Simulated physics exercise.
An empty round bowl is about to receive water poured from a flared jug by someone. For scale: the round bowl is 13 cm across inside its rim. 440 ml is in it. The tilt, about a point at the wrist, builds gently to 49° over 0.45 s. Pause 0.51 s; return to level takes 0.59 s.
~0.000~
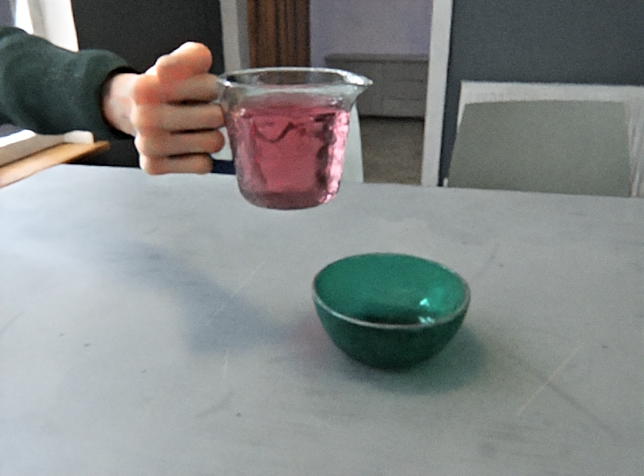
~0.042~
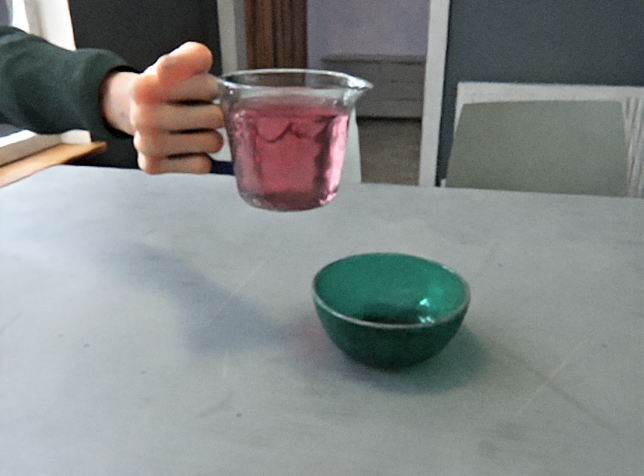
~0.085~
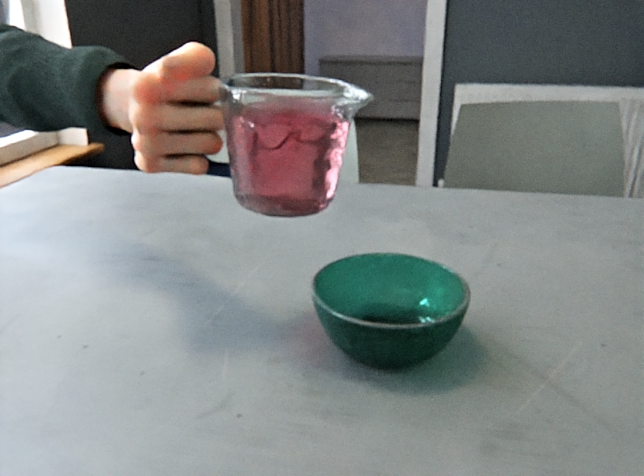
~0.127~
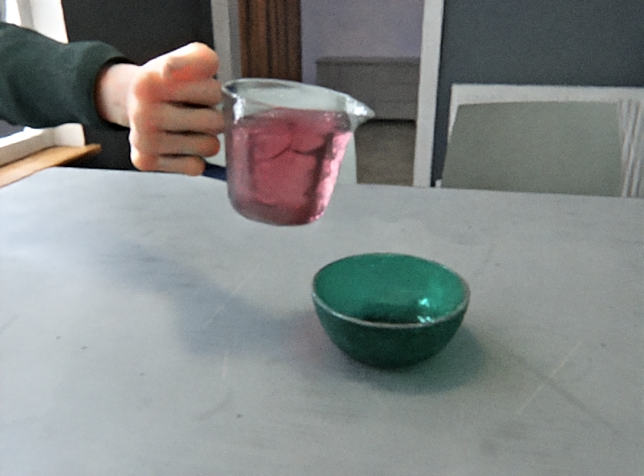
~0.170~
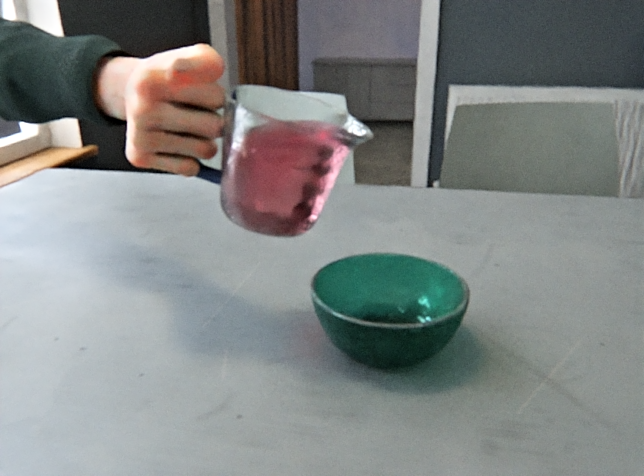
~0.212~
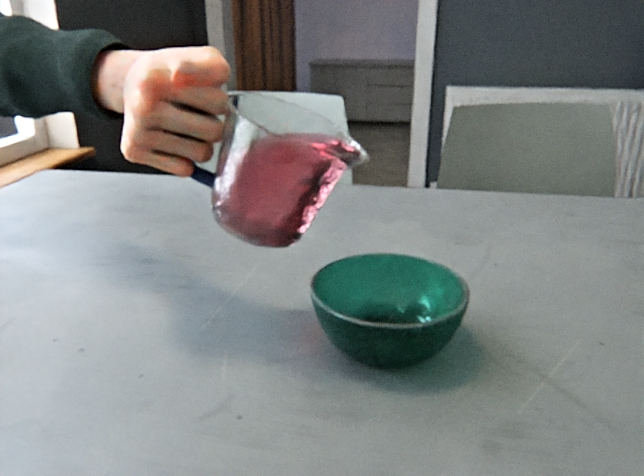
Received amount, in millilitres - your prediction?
I would say roughly 180 ml is received.
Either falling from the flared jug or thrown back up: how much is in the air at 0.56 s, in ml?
Close to 40 ml.
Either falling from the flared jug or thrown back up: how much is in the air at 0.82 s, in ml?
I'd put it near 20 ml of liquid.
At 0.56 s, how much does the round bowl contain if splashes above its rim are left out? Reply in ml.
Approx. 50 ml.
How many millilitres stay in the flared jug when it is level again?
I'd say some 250 ml.
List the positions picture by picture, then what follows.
In the first frame, tilt 0°; pouring edge (372, 82); surface from (246, 100) to (335, 103); the round bowl's rim runs from (315, 281) to (469, 295).
In the second frame, tilt 1°; pouring edge (373, 85); surface from (246, 102) to (335, 104).
In the third frame, tilt 4°; pouring edge (374, 96); surface from (249, 107) to (335, 110).
In the fourth frame, tilt 9°; pouring edge (375, 113); surface from (248, 118) to (337, 119).
In the fifth frame, tilt 15°; pouring edge (374, 135); surface from (247, 133) to (341, 132).
In the sixth frame, tilt 22°; pouring edge (370, 159); surface from (239, 148) to (349, 148).
By 0.56 s the tilt is 49° and the round bowl has 55 ml, the flared jug 345 ml, and 0 ml is on the table.
By 0.82 s the tilt is 49° and the round bowl has 135 ml, the flared jug 275 ml, and 10 ml is on the table.
By 1.08 s the tilt is 44° and the round bowl has 170 ml, the flared jug 250 ml, and 10 ml is on the table.
By 1.37 s the tilt is 10° and the round bowl has 180 ml, the flared jug 250 ml, and 10 ml is on the table.
At rest the round bowl has 180 ml, the flared jug 250 ml, and 10 ml is on the table.
